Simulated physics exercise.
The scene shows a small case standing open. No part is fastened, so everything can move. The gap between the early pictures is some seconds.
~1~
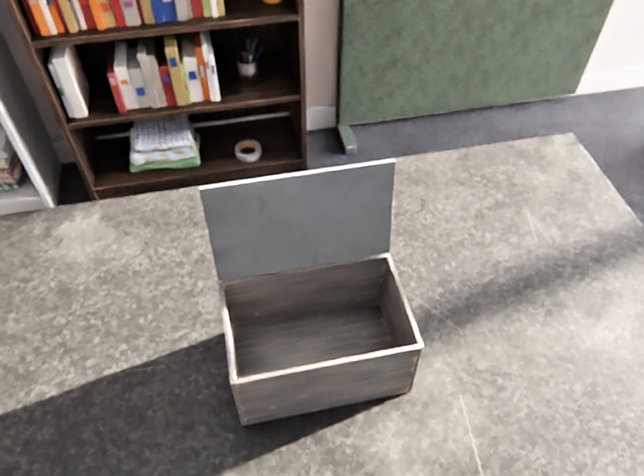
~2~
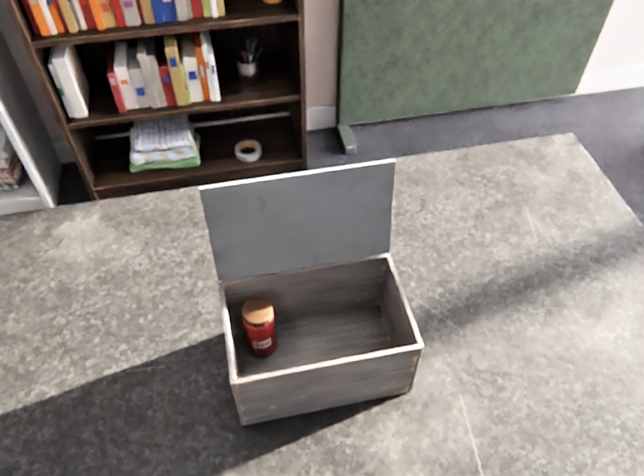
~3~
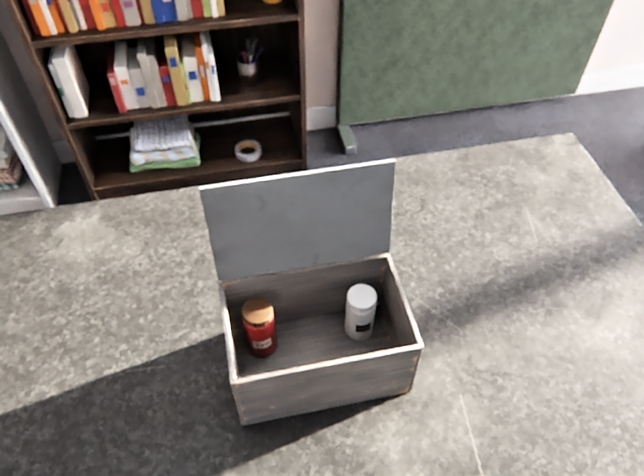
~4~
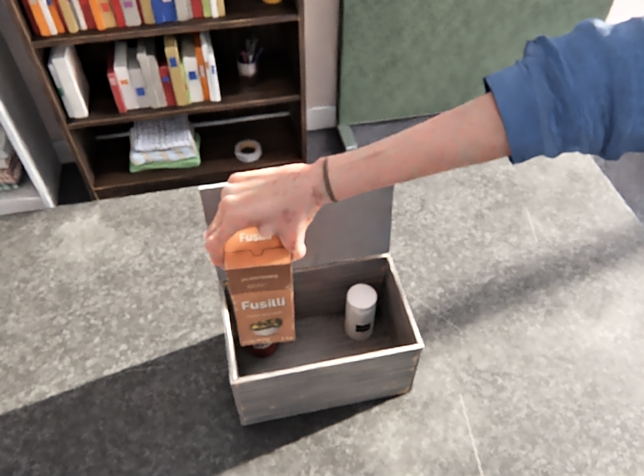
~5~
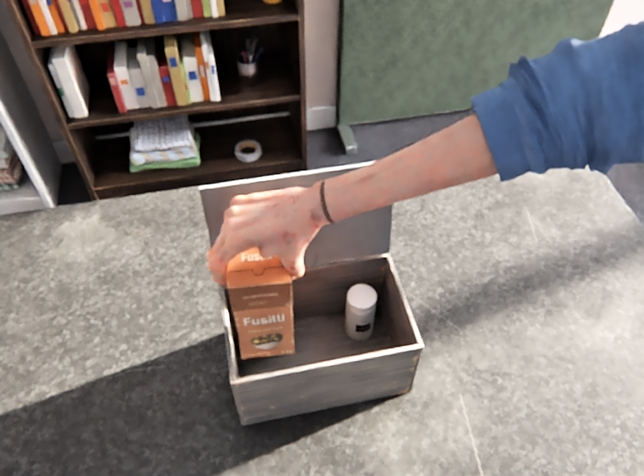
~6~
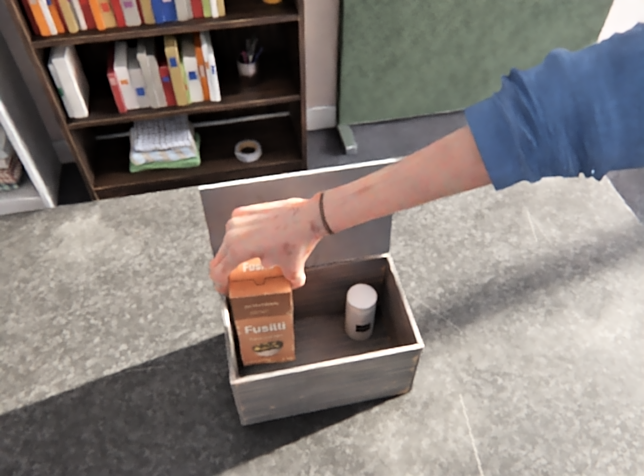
Inside an open wooden box on a gray surface, a red jar appeared at the left, then a white container at the right, before a hand lowered an orange Fusilli carton into the left side.
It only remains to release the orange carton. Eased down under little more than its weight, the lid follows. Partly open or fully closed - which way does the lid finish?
Partly open.
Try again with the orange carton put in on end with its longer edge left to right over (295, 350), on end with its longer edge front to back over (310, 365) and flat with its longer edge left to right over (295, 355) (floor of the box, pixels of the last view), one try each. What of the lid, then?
Try 1: Lid goes down; try 2: Lid stays raised; try 3: Lid goes down.
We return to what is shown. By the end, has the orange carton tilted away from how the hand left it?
It keeps its pose.
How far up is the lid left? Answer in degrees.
Some 25°.
Then, 0.30 s on from there, orange carton shifted about its own width near (269, 351).
Then, 1.20 s on from there, lid starting down; orange carton shifted about its own width near (270, 353).
Then, 1.60 s on from there, lid 60° above the rim; orange carton shifted about its own width near (270, 353).
Then, 1.90 s on from there, lid 39° above the rim; orange carton shifted about its own width near (270, 353).
In the end, lid 27° above the rim; moved from the start, orange carton; the other 2 unmoved. At the end, from the last picture's camera, orange carton near (269, 352).
